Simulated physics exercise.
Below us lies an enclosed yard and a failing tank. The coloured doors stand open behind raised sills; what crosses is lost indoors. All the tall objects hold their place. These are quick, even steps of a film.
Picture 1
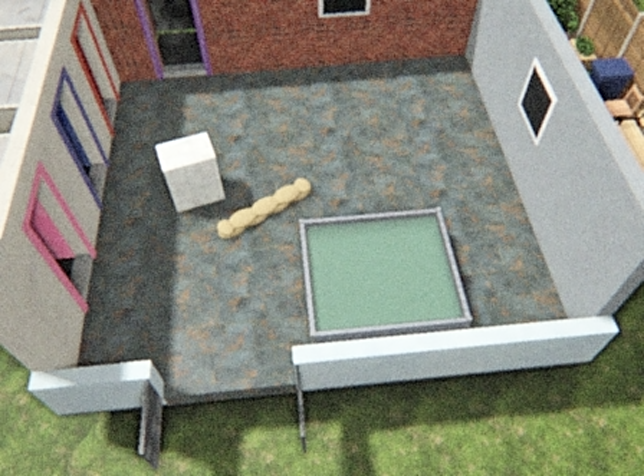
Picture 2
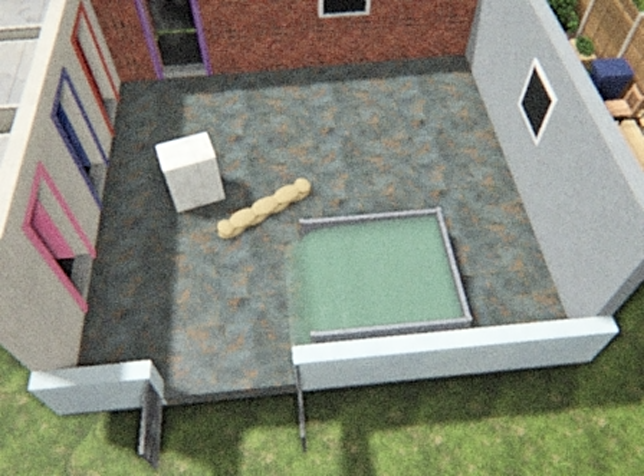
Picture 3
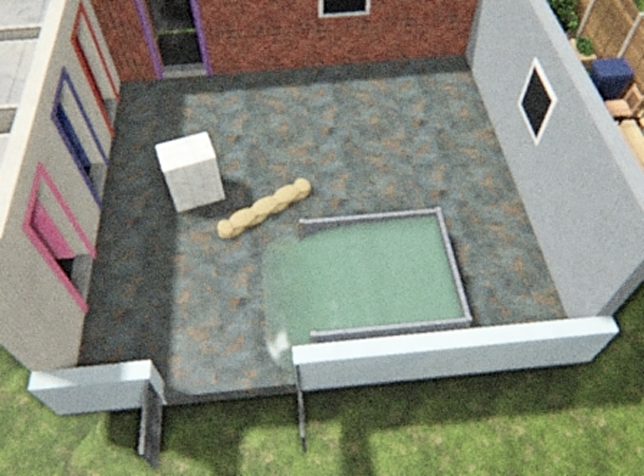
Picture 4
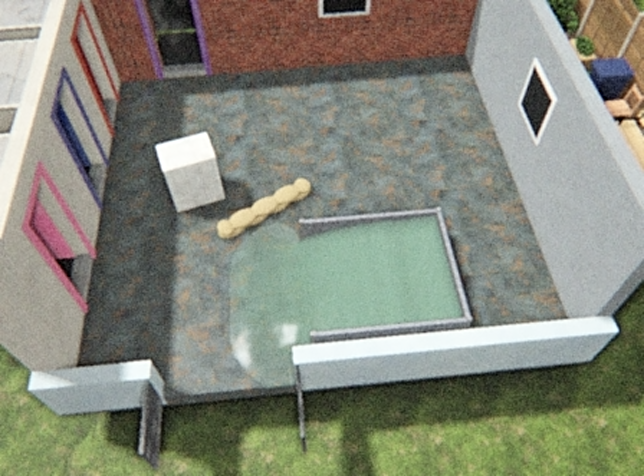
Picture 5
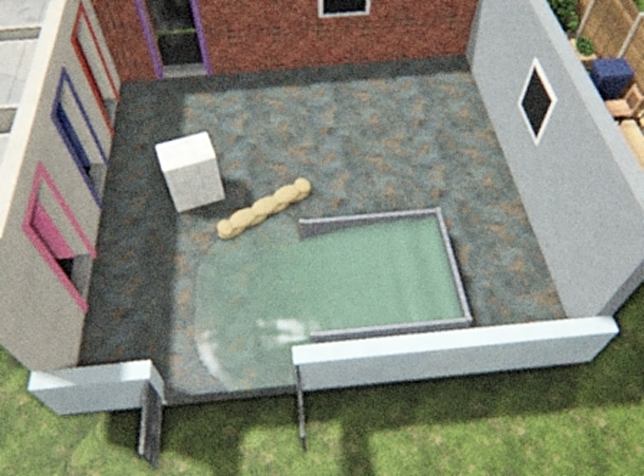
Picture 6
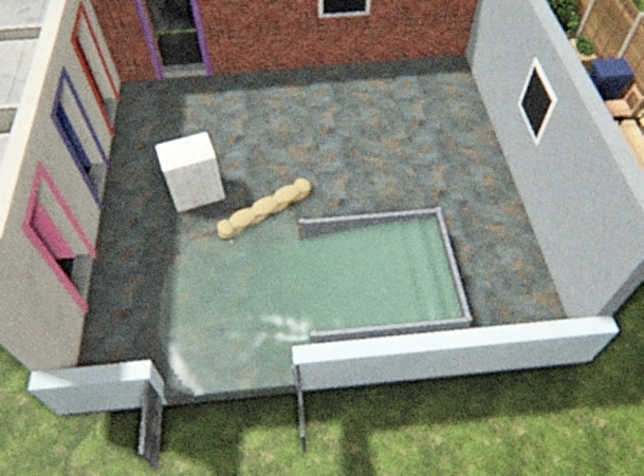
A square tank of green water sat whole in a walled yard, then its left side disappeared and the water poured out leftward, spreading across the stone floor below the twisted beige object.
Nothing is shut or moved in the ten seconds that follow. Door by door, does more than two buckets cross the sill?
The blue door admits no more than that; the pink door lets in a lot; the purple door admits no more than that; the red door admits no more than that.
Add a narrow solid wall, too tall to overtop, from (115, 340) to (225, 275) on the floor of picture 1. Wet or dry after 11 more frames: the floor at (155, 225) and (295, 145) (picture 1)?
As listed: Under water, no water.
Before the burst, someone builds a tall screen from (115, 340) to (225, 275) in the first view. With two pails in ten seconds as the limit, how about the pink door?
Then: Pink is under.
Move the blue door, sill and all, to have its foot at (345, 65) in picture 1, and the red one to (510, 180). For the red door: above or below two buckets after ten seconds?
The red one lets less in.
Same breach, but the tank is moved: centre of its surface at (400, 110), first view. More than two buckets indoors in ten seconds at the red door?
My reading: Red is over.
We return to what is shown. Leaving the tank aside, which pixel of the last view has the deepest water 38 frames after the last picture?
Close to (121, 84).
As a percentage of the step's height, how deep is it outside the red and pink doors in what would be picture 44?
Roughly 60 per cent, then 60 per cent.
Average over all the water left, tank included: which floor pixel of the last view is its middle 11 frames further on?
Near (251, 296).
A moment on, water covers 20 % of the floor; the blue door not reached, the pink door wet at the sill, nothing in, the purple door not reached, the red door not reached.
Next, water covers 25 % of the floor; the blue door wet at the sill, nothing in, the pink door over two buckets in, the purple door not reached, the red door not reached.
Then, water covers 35 % of the floor; the blue door wet at the sill, nothing in, the pink door far over two buckets in, the purple door not reached, the red door wet at the sill, nothing in.
Later, water covers 45 % of the floor; the blue door wet at the sill, nothing in, the pink door far over two buckets in, the purple door wet at the sill, nothing in, the red door wet at the sill, nothing in.
In the end, water covers 75 % of the floor; the blue door wet at the sill, nothing in, the pink door far over two buckets in, the purple door under two buckets in, the red door under two buckets in.
